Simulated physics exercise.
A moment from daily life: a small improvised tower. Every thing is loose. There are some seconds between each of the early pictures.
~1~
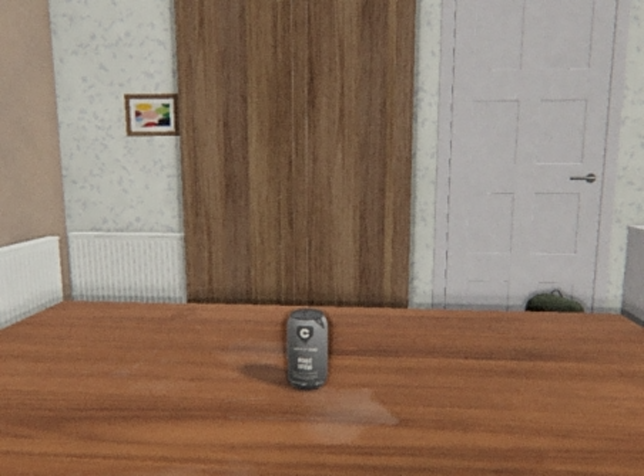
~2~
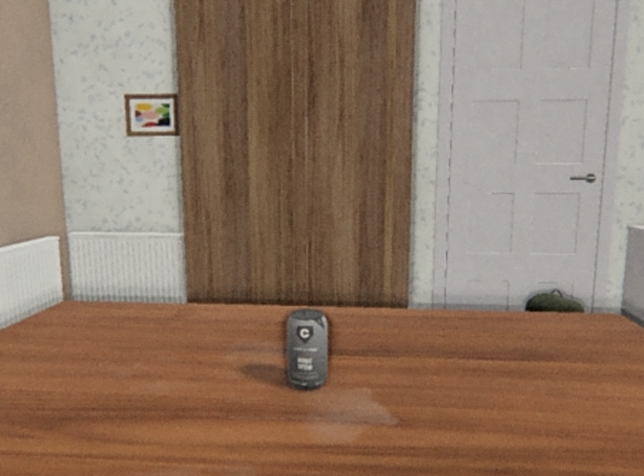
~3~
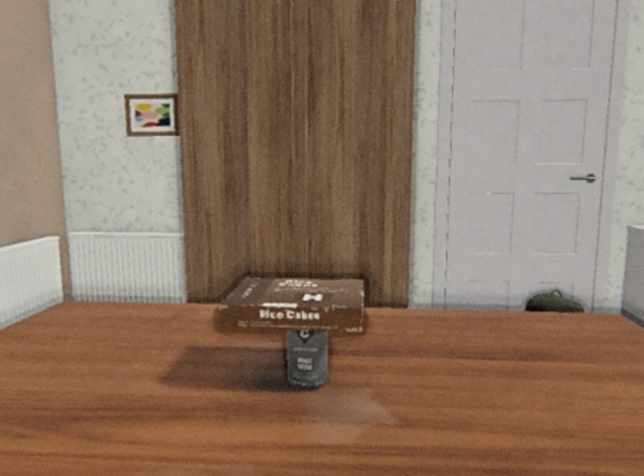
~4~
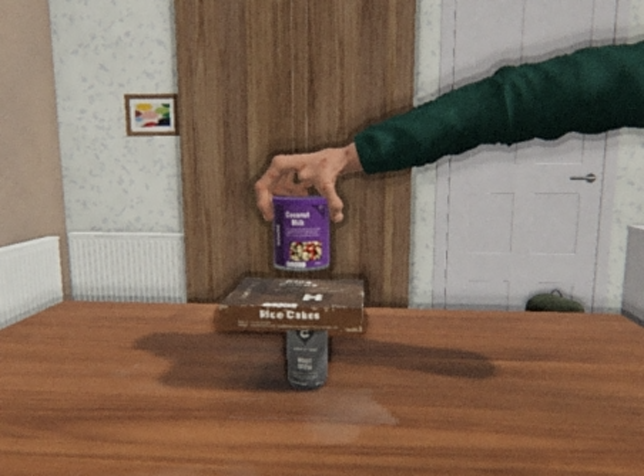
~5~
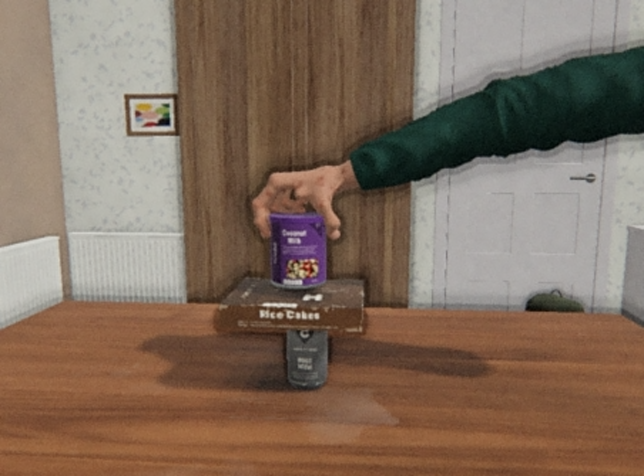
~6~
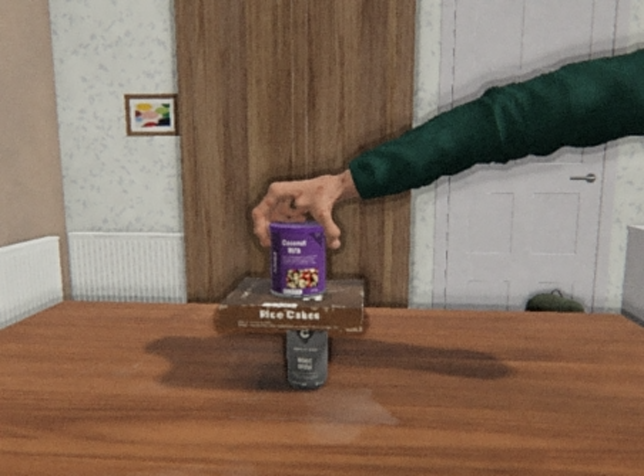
A brown packet labelled rice cakes appears on top of a small dark can standing on a wooden table, then a hand in a green sleeve reaches in from the right and lowers a purple tin onto the packet.
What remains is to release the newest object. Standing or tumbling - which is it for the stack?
Turns out nothing tips over there.
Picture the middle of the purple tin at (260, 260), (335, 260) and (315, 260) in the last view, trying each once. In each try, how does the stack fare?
Try 1: Topples; try 2: Stands; try 3: Stands.
Then, 0.20 s after the last picture, nothing has stirred.
Then, 0.50 s after the last picture, purple tin resting near (298, 258).
At rest, all 3 in place. Seen from the same camera at the end, purple tin near (298, 258). The stack keeps its balance.
